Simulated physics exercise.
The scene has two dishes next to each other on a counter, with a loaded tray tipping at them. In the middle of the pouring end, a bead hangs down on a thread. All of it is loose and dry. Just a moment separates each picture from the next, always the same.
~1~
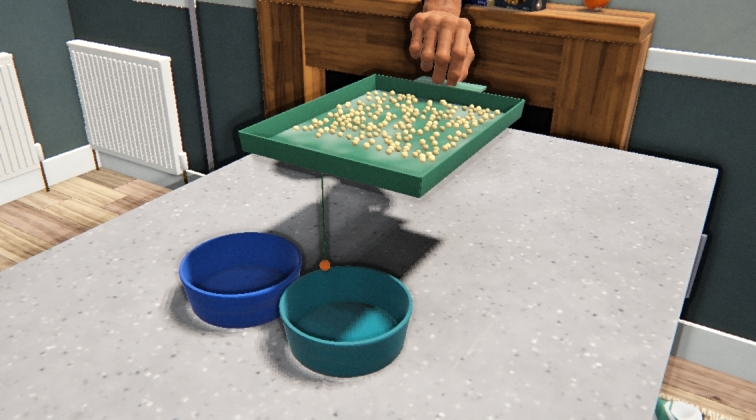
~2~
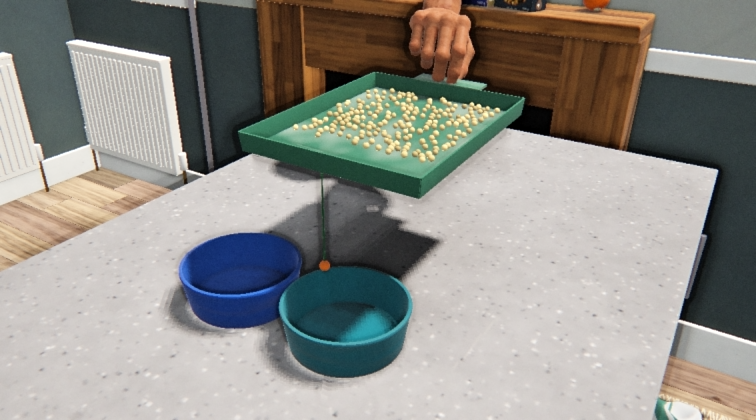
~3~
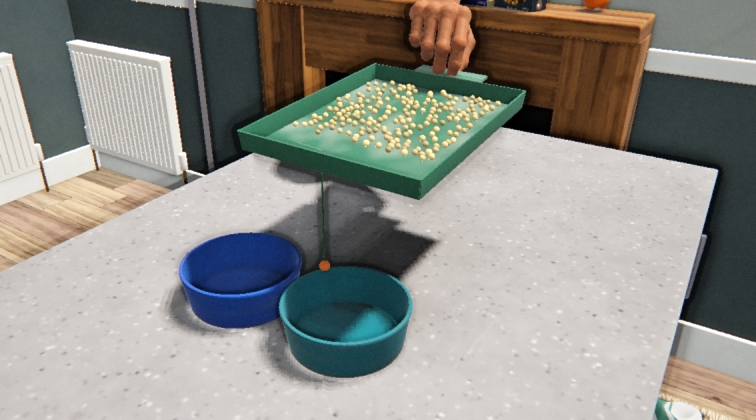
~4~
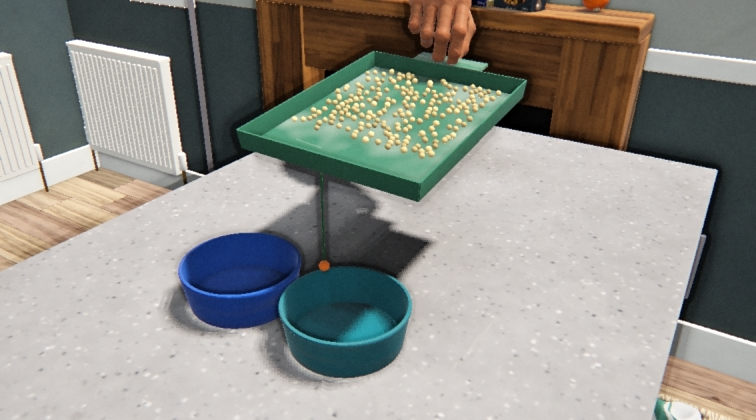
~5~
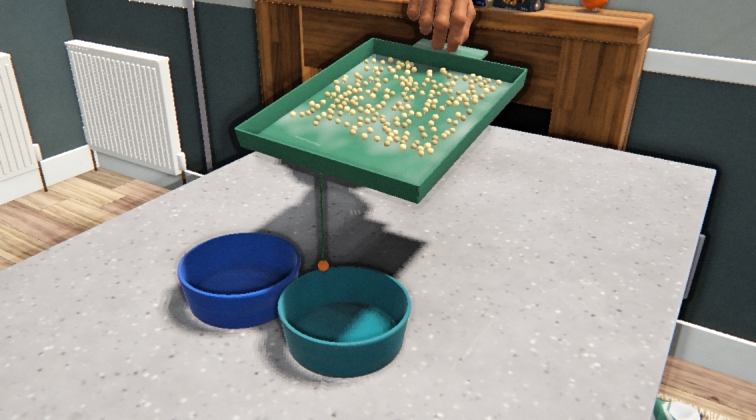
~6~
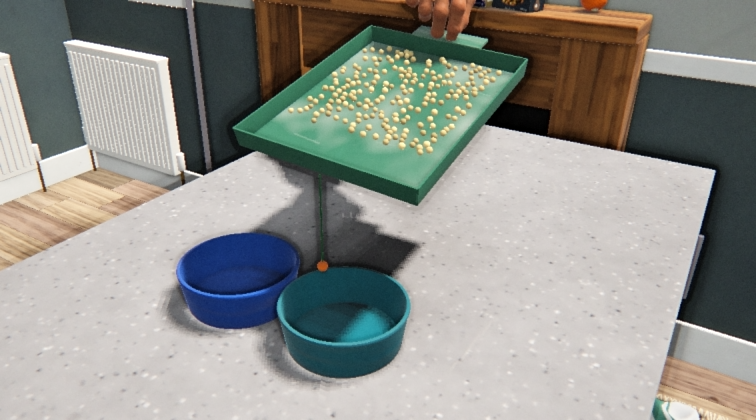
A hand slowly tilts a green tray of soya beans above blue and teal dishes.
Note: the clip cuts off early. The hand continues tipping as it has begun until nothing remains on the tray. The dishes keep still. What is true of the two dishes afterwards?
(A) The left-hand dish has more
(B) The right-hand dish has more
The answer is B.
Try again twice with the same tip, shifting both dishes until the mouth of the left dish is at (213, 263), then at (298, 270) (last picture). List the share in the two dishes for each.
Close to 40 in a hundred, followed by close to 70 in a hundred.
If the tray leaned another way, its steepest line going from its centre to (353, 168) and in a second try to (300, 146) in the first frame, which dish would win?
The rightmost dish; the leftmost dish.
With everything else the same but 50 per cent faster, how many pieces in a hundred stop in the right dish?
It would come out near 80 per cent.
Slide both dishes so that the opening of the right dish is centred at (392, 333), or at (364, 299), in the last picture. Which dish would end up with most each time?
Try 1: The right-side dish; try 2: The right-side dish.
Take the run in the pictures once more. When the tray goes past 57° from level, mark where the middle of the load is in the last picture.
At about (374, 181).
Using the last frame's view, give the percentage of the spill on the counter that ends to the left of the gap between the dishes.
10 %, roughly.
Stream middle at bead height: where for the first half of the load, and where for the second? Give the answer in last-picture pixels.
First part (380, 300), rest (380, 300).
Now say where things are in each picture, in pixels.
Corners of the pouring end at (241, 131) and (420, 176), level; middle of the load at (407, 121), soya beans; left dish at (201, 305); right dish at (308, 352); bead on its thread at (325, 265), in the first picture.
Corners of the pouring end at (241, 131) and (420, 177), level; middle of the load at (407, 120), in the second picture.
Corners of the pouring end at (241, 130) and (420, 179), tipped barely, lowest at the right corner; middle of the load at (407, 115), in the third picture.
Corners of the pouring end at (239, 129) and (419, 181), tipped a little, lowest at the right corner; middle of the load at (407, 107), in the fourth picture.
Corners of the pouring end at (238, 128) and (418, 184), tipped a little, lowest at the right corner; middle of the load at (406, 99), in the fifth picture.
Corners of the pouring end at (236, 127) and (417, 187), tipped a little, lowest at the right corner; middle of the load at (405, 92); left dish at (198, 305); right dish at (306, 353), in the sixth picture.
Soon after the last picture, tray tipped steeply; nearly all on the tray; a stray few in the right dish; a stray few outside both; a stray few in the air.
A little later, tray tipped right over; nearly all on the tray; a stray few in the right dish; a small part outside both; a stray few in the air.
Later still, tray tipped past a quarter turn; most in the right dish; about a quarter outside both.
At rest, tray tipped past a quarter turn; most in the right dish; none in the left dish; about a quarter outside both.
